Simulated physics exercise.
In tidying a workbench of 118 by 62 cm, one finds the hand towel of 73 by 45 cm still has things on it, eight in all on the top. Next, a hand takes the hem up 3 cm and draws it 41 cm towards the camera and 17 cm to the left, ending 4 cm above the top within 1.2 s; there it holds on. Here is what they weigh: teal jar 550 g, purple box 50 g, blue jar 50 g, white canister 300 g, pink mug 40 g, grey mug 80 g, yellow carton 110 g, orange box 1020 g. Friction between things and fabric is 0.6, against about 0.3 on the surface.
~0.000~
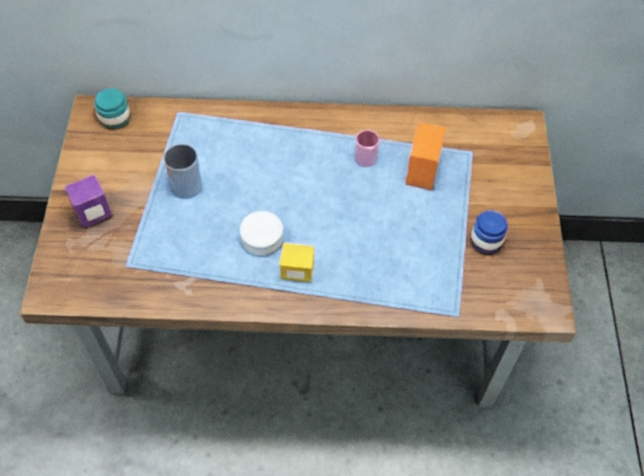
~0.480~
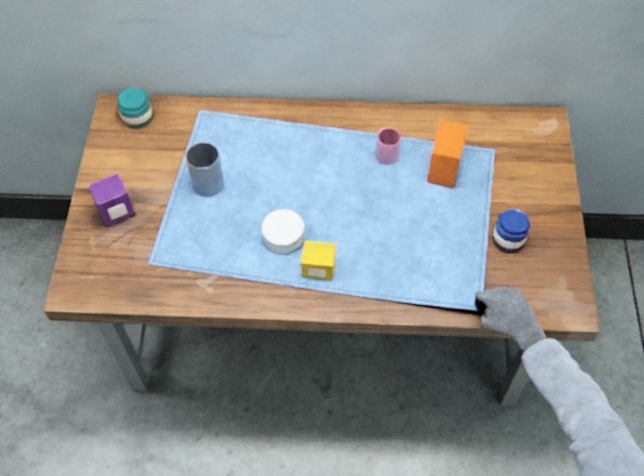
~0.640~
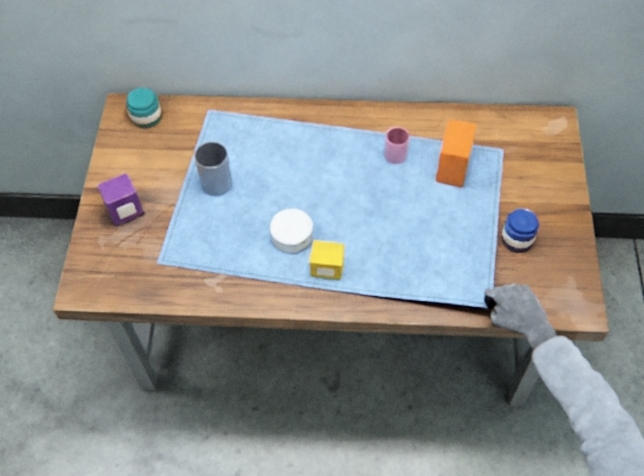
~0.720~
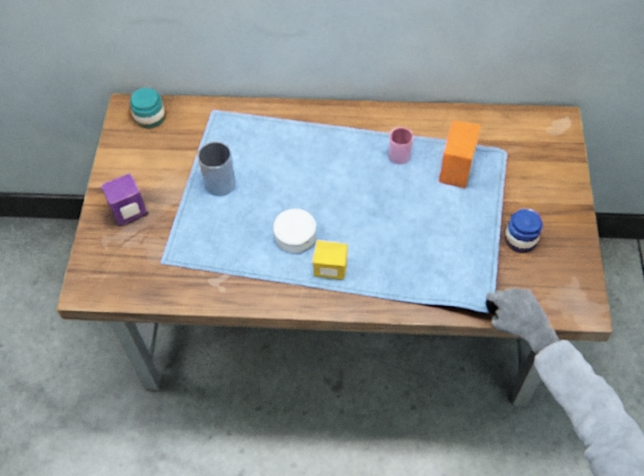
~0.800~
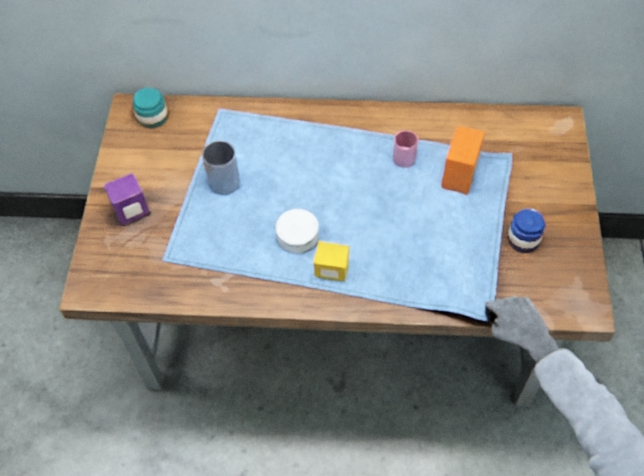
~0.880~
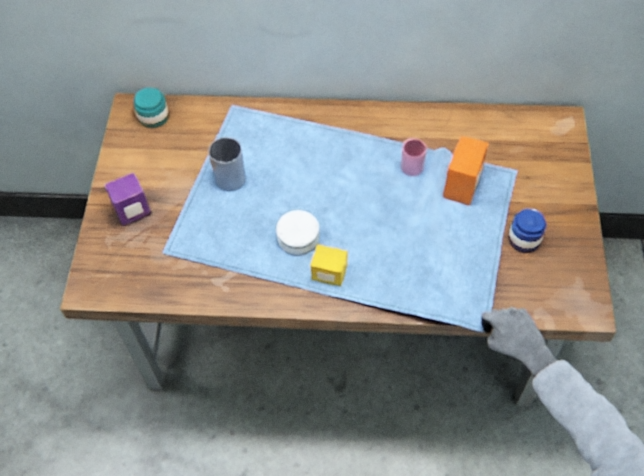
On a wooden workbench, a gloved hand took hold of the near right corner of a blue towel and pulled it slightly towards the viewer, and the mugs and orange box on it shifted too.
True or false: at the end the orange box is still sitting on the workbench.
False.
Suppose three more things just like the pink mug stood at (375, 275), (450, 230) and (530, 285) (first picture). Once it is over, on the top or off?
Going through the three spots as listed: Ends up off the top, ends up off the top and holds its spot.
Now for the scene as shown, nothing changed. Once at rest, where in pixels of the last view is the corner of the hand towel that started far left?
(293, 215) or thereabouts.
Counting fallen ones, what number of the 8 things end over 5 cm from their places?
My count is 5.
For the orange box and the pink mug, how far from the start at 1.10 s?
The orange box is 15 cm out, the pink mug 15 cm.
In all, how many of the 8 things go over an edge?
4 in all.
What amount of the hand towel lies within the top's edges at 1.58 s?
About 60 per cent.
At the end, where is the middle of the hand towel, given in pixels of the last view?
Midpoint, last view: Approx. (384, 326).
At 1.1 s, 95 % of the hand towel is still over the top; orange box 15 cm off its start, pink mug 14 cm off its start, grey mug 6 cm off its start.
At 1.3 s, 80 % of the hand towel is still over the top; orange box 29 cm off its start, pink mug 28 cm off its start, grey mug 13 cm off its start.
At 1.6 s, 60 % of the hand towel is still over the top; orange box 40 cm off its start at (473, 297), pink mug 39 cm off its start at (436, 280), yellow carton 22 cm off its start at (323, 363).
At 1.8 s, 50 % of the hand towel is still over the top; orange box over the edge, pink mug 46 cm off its start, yellow carton over the edge.
At 3.4 s, 35 % of the hand towel is still over the top; orange box over the edge, pink mug over the edge, yellow carton over the edge, white canister over the edge.
